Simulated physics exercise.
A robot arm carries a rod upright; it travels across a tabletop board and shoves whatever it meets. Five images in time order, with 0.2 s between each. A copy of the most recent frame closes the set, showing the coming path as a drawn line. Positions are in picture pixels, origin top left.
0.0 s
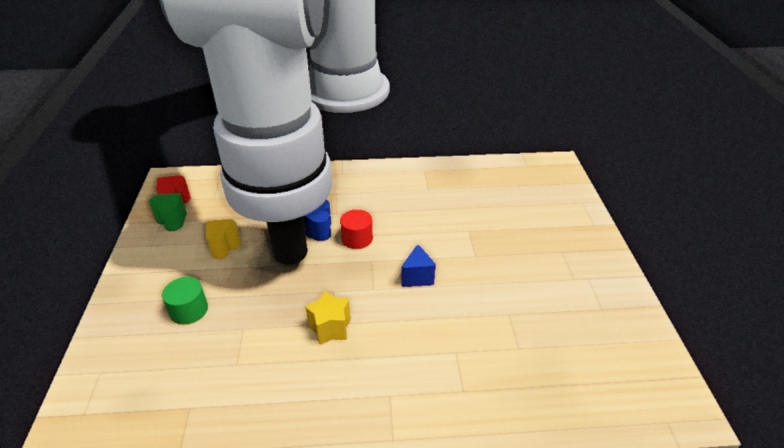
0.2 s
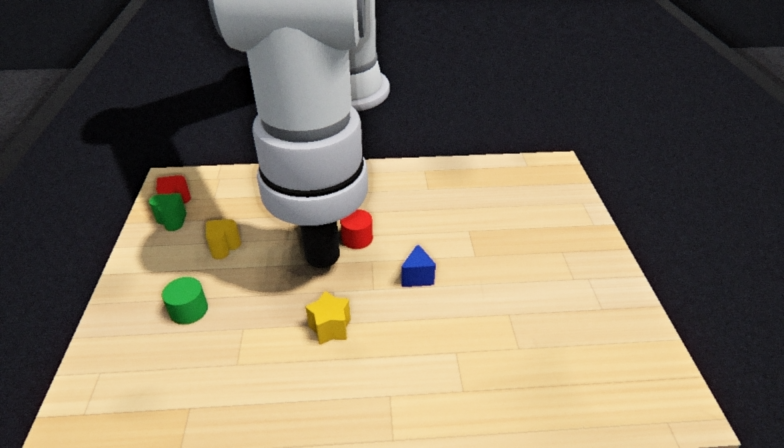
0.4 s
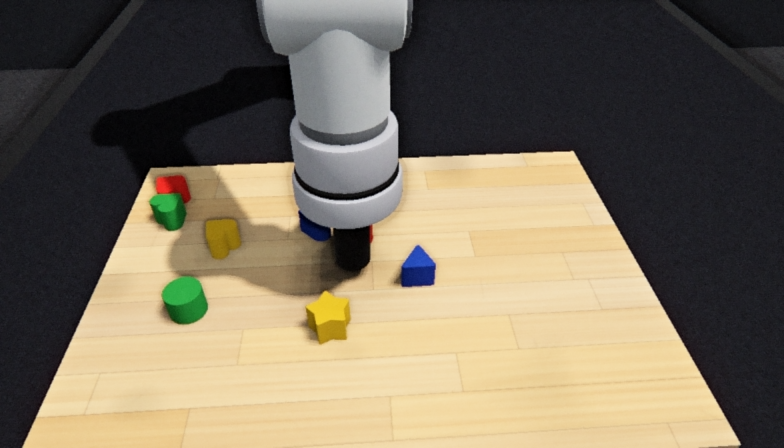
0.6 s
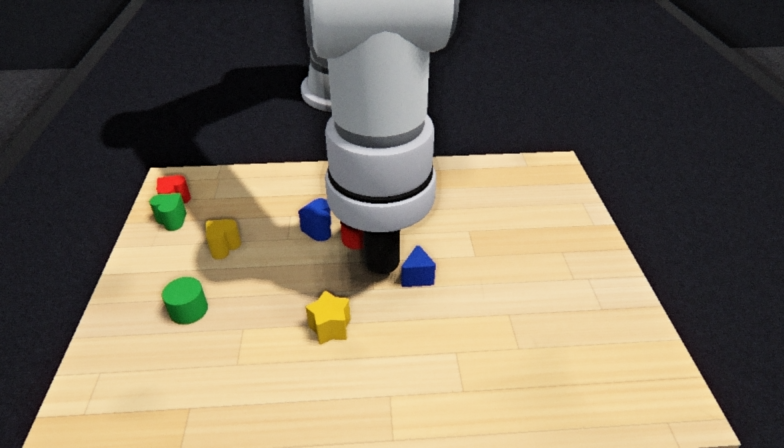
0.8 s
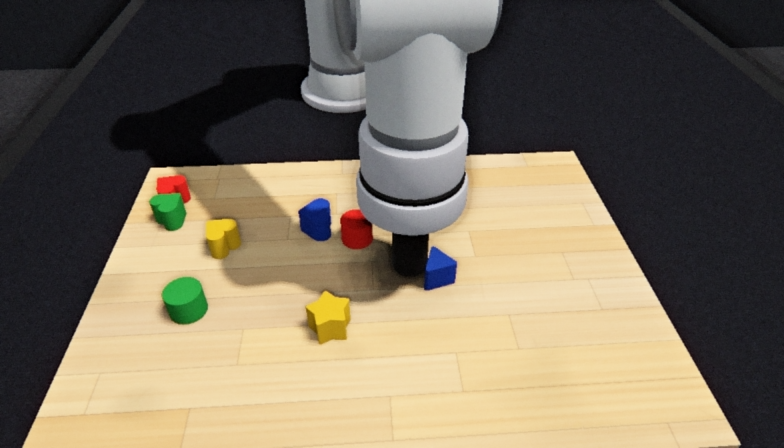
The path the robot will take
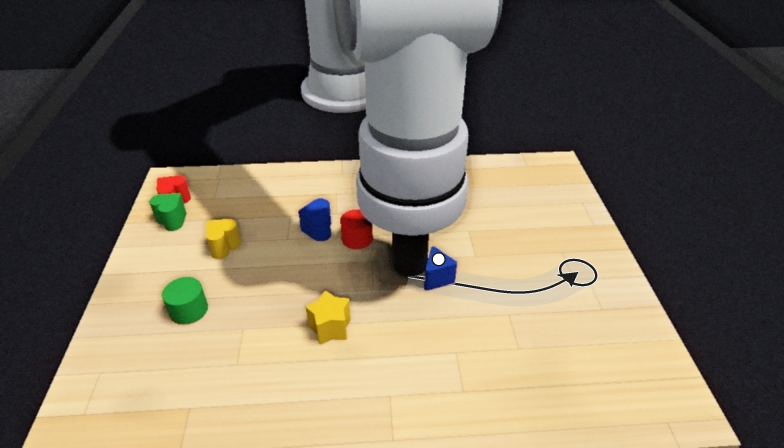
Robot arm sweeping right across a wooden board of coloured blocks, passing a red round block, then nudging a blue triangular block rightward.
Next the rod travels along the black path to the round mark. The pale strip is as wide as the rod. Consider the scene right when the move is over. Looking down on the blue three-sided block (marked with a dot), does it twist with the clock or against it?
The twist is clockwise.
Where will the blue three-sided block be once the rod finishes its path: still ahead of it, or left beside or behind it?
Slid away.
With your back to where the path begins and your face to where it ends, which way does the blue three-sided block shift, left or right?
That block drifts right.
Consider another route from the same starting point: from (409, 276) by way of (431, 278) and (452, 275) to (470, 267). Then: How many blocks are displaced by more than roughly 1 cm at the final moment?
It shifts a single block.
The drawn path runs from (409, 276) by way of (469, 286) and (530, 292) to (578, 272); the dot is on the blue three-sided block.
The first path, step by step. One third of the way, rod at (472, 276); blue three-sided block at (503, 269).
Two thirds of the way, rod at (533, 282); blue three-sided block at (566, 276).
At the end, rod at (581, 262); red round block not moved; blue three-sided block at (602, 273), turned 40° clockwise.
